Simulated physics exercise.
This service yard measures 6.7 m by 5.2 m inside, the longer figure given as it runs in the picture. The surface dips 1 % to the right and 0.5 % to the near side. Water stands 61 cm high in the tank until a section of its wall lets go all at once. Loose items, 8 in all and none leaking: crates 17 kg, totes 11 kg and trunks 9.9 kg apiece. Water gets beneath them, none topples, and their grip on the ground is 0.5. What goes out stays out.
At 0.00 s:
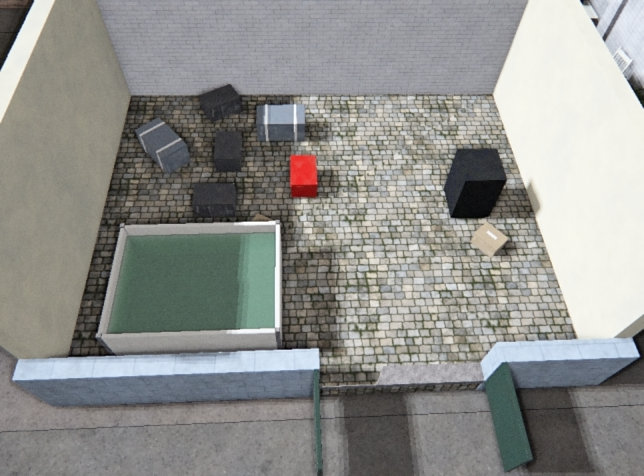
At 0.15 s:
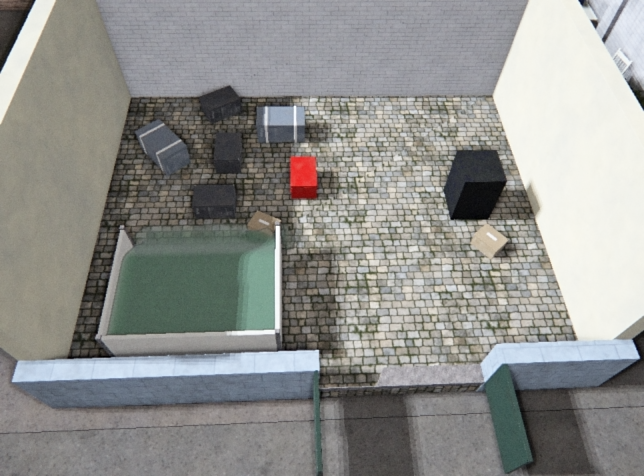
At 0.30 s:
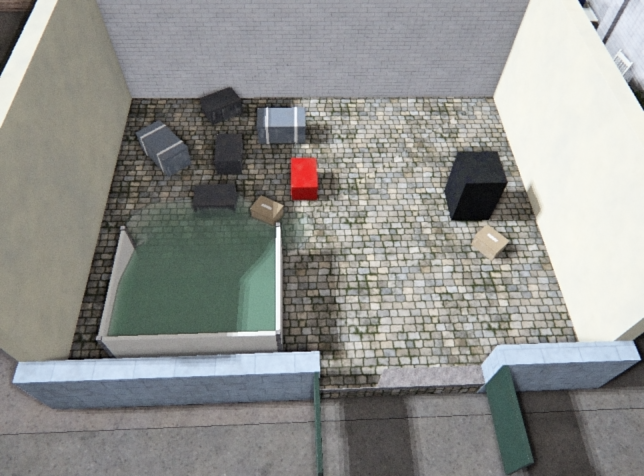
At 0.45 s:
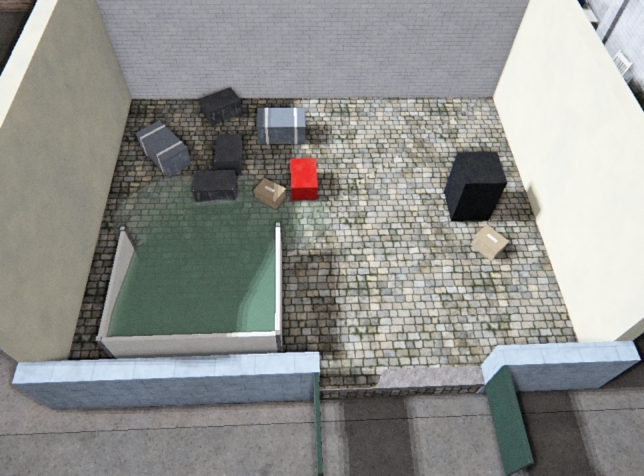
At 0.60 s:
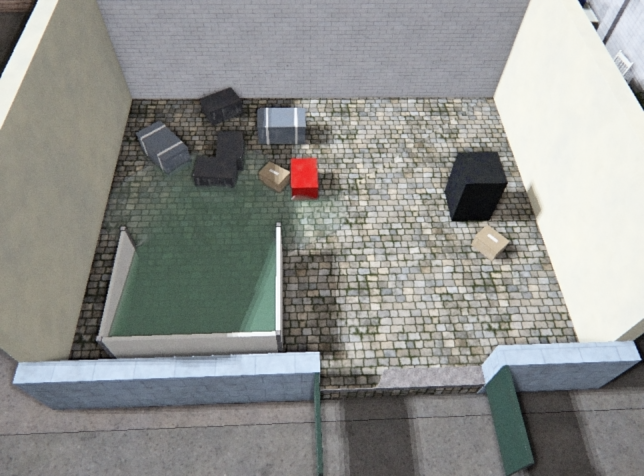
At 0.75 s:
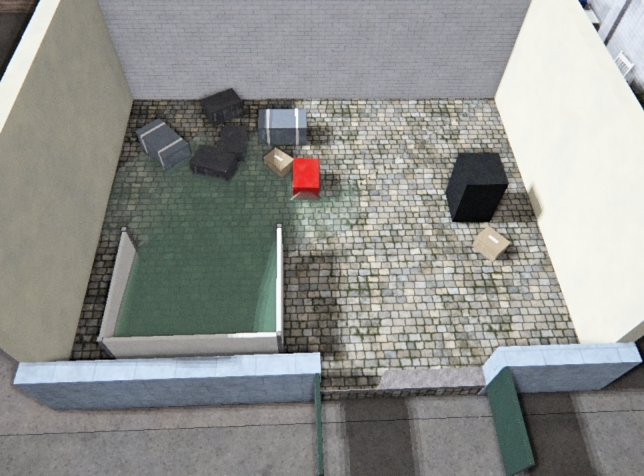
Green water spreading from a white-walled tank across a cobbled yard, pushing a small cardboard box and a dark trunk backward.
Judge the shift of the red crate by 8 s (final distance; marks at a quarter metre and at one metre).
Red crate ends far away.
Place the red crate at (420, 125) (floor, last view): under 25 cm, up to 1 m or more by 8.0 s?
It travels far.
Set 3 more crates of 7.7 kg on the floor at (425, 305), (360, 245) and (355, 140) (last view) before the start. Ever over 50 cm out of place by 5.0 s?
In that order: Under, short of it, past it.
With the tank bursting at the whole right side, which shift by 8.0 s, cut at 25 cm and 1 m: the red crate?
Then the red crate stays put.
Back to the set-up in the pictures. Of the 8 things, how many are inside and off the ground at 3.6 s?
At that moment 4.
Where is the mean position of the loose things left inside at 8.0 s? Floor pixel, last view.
Around (443, 226).
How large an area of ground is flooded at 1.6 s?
Some 17 m2.
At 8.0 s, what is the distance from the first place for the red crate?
Roughly 350 cm.
After 1.6 s the red crate is near (342, 140), 0.9 m from its start, aground; 0 of 8 are out; 3 afloat.
After 3.6 s the red crate is near (471, 128), 3.0 m from its start, aground; 0 of 8 are out; 4 afloat.
After 5.6 s the red crate is near (531, 234), 3.5 m from its start, afloat; 0 of 8 are out; 6 afloat.
After 8.0 s the red crate is near (518, 311), 3.6 m from its start, afloat; 0 of 8 are out; 6 afloat.
